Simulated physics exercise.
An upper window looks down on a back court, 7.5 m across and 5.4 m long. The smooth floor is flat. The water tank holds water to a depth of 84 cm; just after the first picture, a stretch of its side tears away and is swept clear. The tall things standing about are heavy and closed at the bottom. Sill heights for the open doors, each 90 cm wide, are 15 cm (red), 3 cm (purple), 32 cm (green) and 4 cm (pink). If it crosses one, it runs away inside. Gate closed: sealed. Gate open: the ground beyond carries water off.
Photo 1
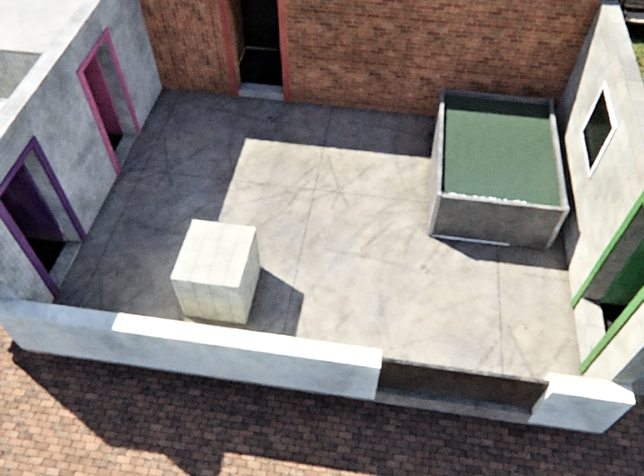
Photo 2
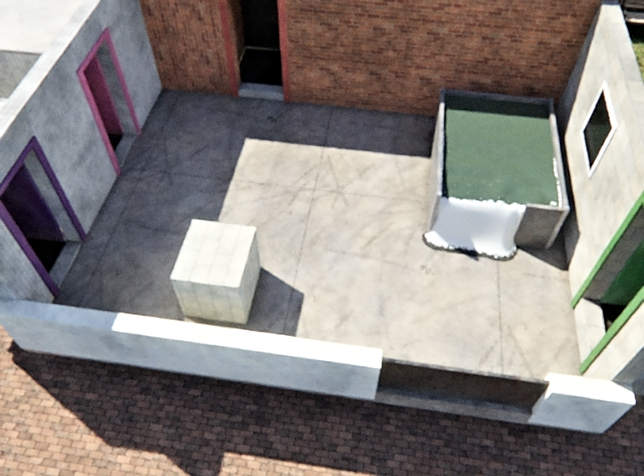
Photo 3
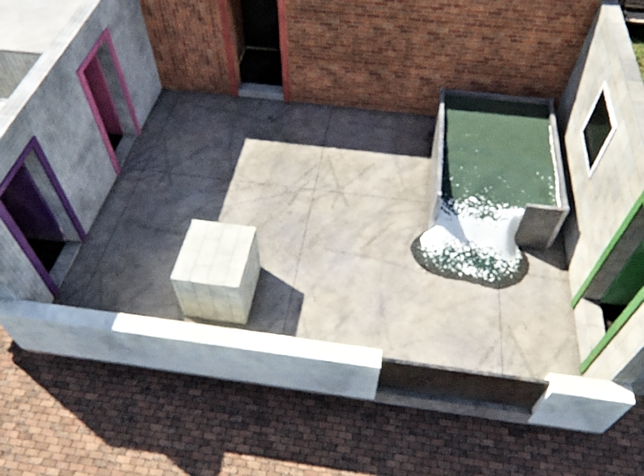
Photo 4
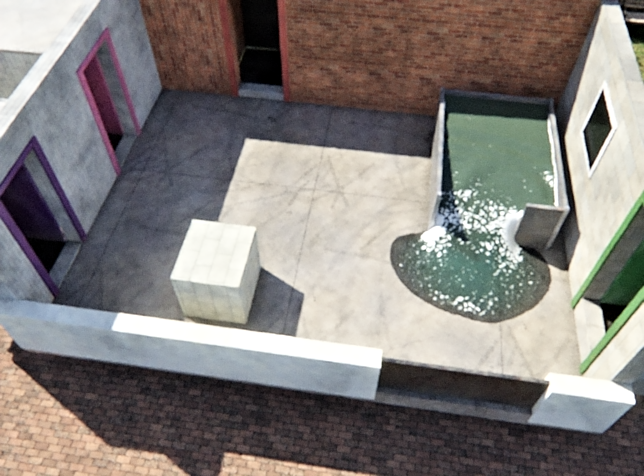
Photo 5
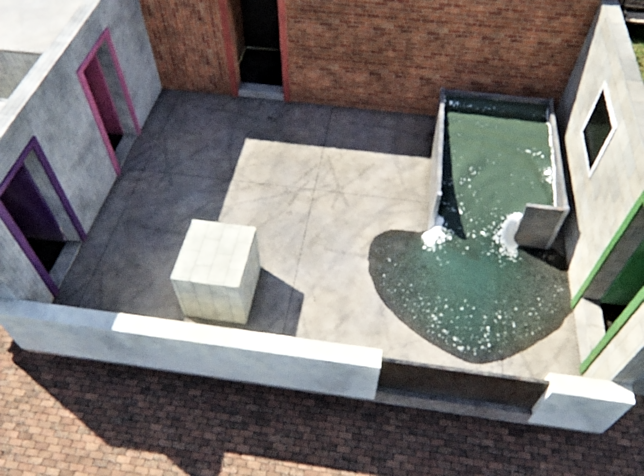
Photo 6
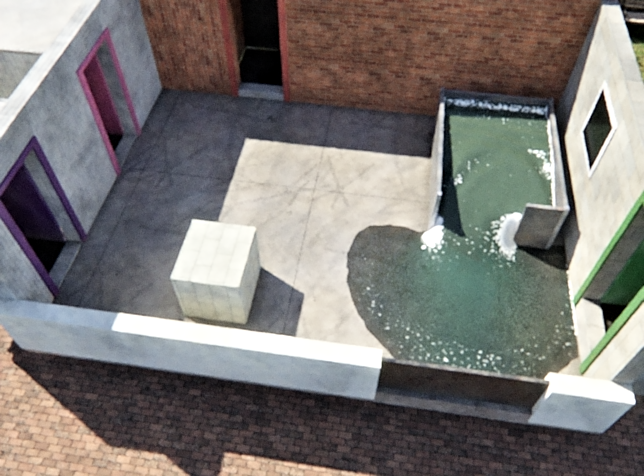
In a walled back court seen from above, a tank of green water stands at the right, across from a pale block. Part of its front side gives way and water pours out in white foam, then spreads over the grey floor in a widening dark pool that reaches the low front wall.
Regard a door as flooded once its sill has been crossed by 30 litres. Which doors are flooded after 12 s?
As I see it, the red door will most likely respect the limit; the purple door will most likely bust the limit; the green door will most likely respect the limit; the pink door will most likely bust the limit.
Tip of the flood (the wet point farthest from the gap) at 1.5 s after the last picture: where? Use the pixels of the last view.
Somewhere around (102, 336).
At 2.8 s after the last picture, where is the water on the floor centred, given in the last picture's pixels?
It lies at roughly (422, 261) in pixels.
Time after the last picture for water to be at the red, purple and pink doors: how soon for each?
Arrival times: Red 4.0 seconds, purple 2.0 seconds, pink 3.4 seconds.
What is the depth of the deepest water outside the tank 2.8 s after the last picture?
Depth max: Approx. 32 cm.
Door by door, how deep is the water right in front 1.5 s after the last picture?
Depths in centimetres - red: 0, purple: 0, green: 31, pink: 0.
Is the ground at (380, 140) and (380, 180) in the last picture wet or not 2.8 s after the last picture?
I'd say spared, then spared.
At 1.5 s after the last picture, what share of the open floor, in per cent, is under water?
Roughly 30 percent.
Then, 0.7 s after the last picture water covers 25 % of the floor and is deepest (48 cm) near (554, 400); red door not reached, purple door not reached, green door 13 cm at the sill, 0 L in, pink door not reached.
Then, 1.5 s after the last picture water covers 30 % of the floor and is deepest (44 cm) near (455, 386); red door not reached, purple door not reached, green door 31 cm at the sill, 1 L in, pink door not reached.
Then, 2.8 s after the last picture water covers 50 % of the floor and is deepest (32 cm) near (40, 327); red door not reached, purple door 15 cm at the sill, 30 L in, green door 22 cm at the sill, 2 L in, pink door not reached.
Then, 6.3 s after the last picture water covers 95 % of the floor and is deepest (18 cm) near (547, 133); red door 13 cm at the sill, 0 L in, purple door 11 cm at the sill, 189 L in, green door 13 cm at the sill, 2 L in, pink door 4 cm at the sill, 0 L in.
Then, 11.3 s after the last picture water covers 100 % of the floor and is deepest (14 cm) near (77, 332); red door 9 cm at the sill, 0 L in, purple door 9 cm at the sill, 277 L in, green door 8 cm at the sill, 2 L in, pink door 10 cm at the sill, 63 L in.
